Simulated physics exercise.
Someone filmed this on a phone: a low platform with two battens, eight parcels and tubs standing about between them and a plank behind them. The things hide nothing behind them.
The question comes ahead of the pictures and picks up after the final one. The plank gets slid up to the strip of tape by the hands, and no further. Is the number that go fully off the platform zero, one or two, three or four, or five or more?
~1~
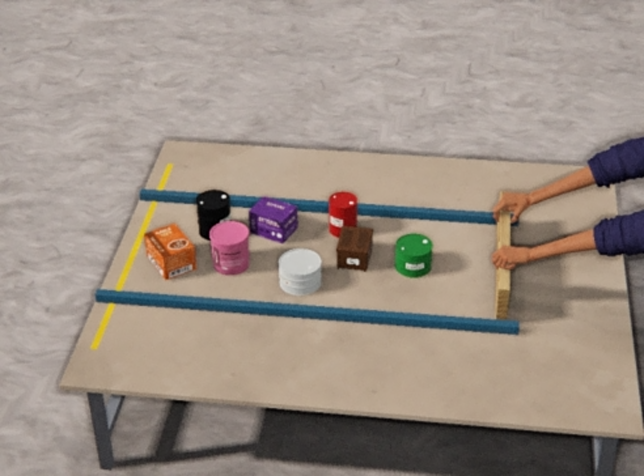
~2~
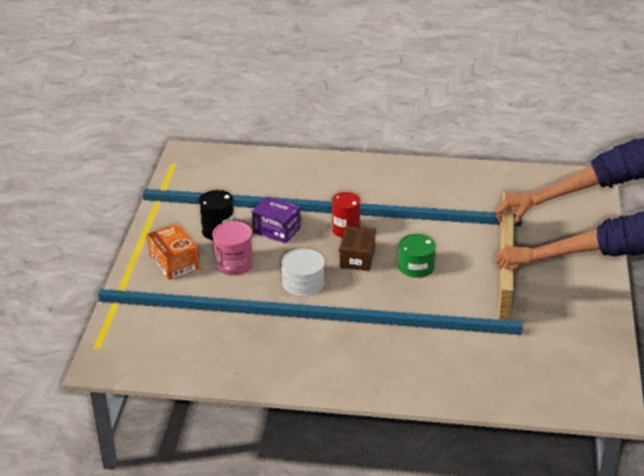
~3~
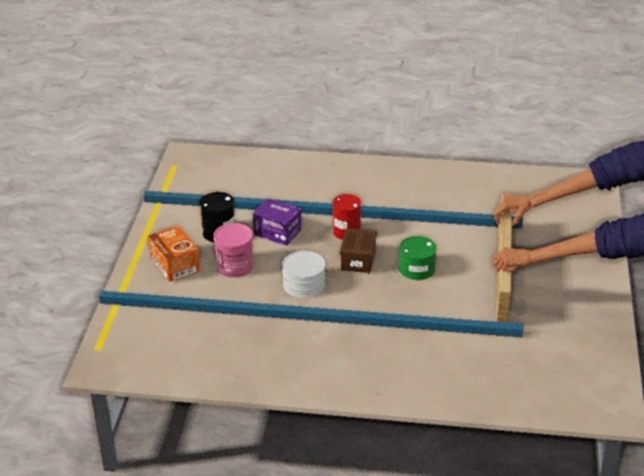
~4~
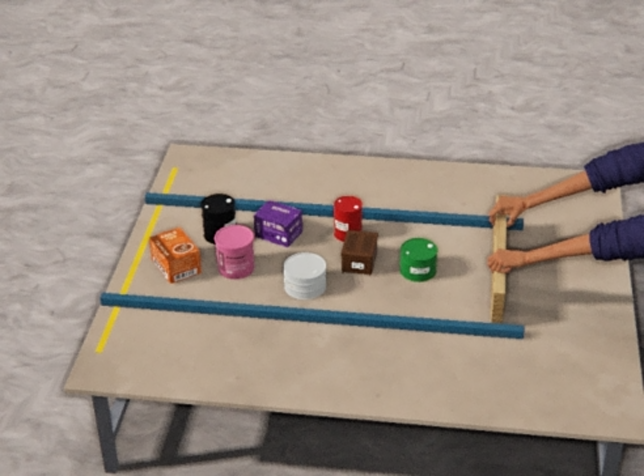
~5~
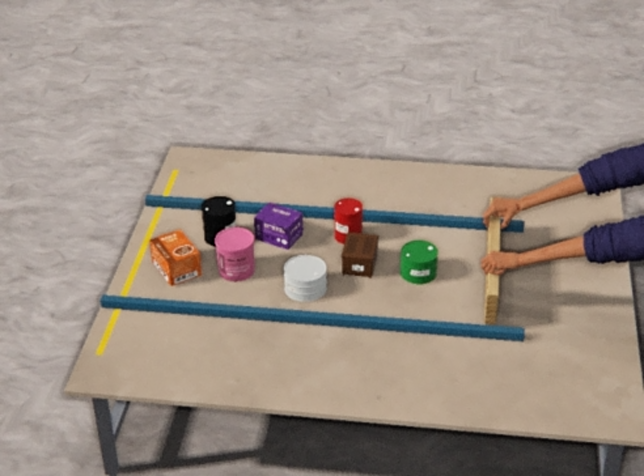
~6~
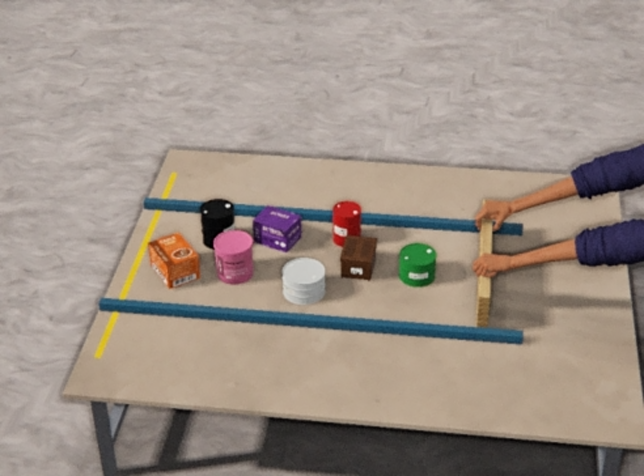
It is five or more.
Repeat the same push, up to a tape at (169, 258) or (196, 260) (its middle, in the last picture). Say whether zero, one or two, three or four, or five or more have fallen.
In order: Three or four and one to two.
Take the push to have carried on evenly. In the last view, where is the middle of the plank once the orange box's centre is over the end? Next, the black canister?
I reckon its middle sits around (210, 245) and then around (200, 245).
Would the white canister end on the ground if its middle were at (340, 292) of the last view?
Placed there, the white canister ends up below.
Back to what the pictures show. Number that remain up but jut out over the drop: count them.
The count is 1.
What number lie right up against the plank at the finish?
All in all, 1.
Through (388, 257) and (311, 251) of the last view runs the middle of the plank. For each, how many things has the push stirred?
The first count is 2, and then it's 5.
Early on, none off yet; orange box at rest near (174, 260); black canister at rest near (218, 224); pink pail at rest near (234, 258).
A while later, none off yet; orange box at rest near (173, 261); black canister moving near (214, 224); pink pail travelled a little near (216, 260).
Further along, none off yet; orange box travelled about its own width near (110, 254); black canister travelled well along near (135, 219); pink pail travelled well along near (143, 256).
Finally, the number that fall off is five or more; lost, green canister, brown tote, white canister, purple box, pink pail, black canister and orange box.
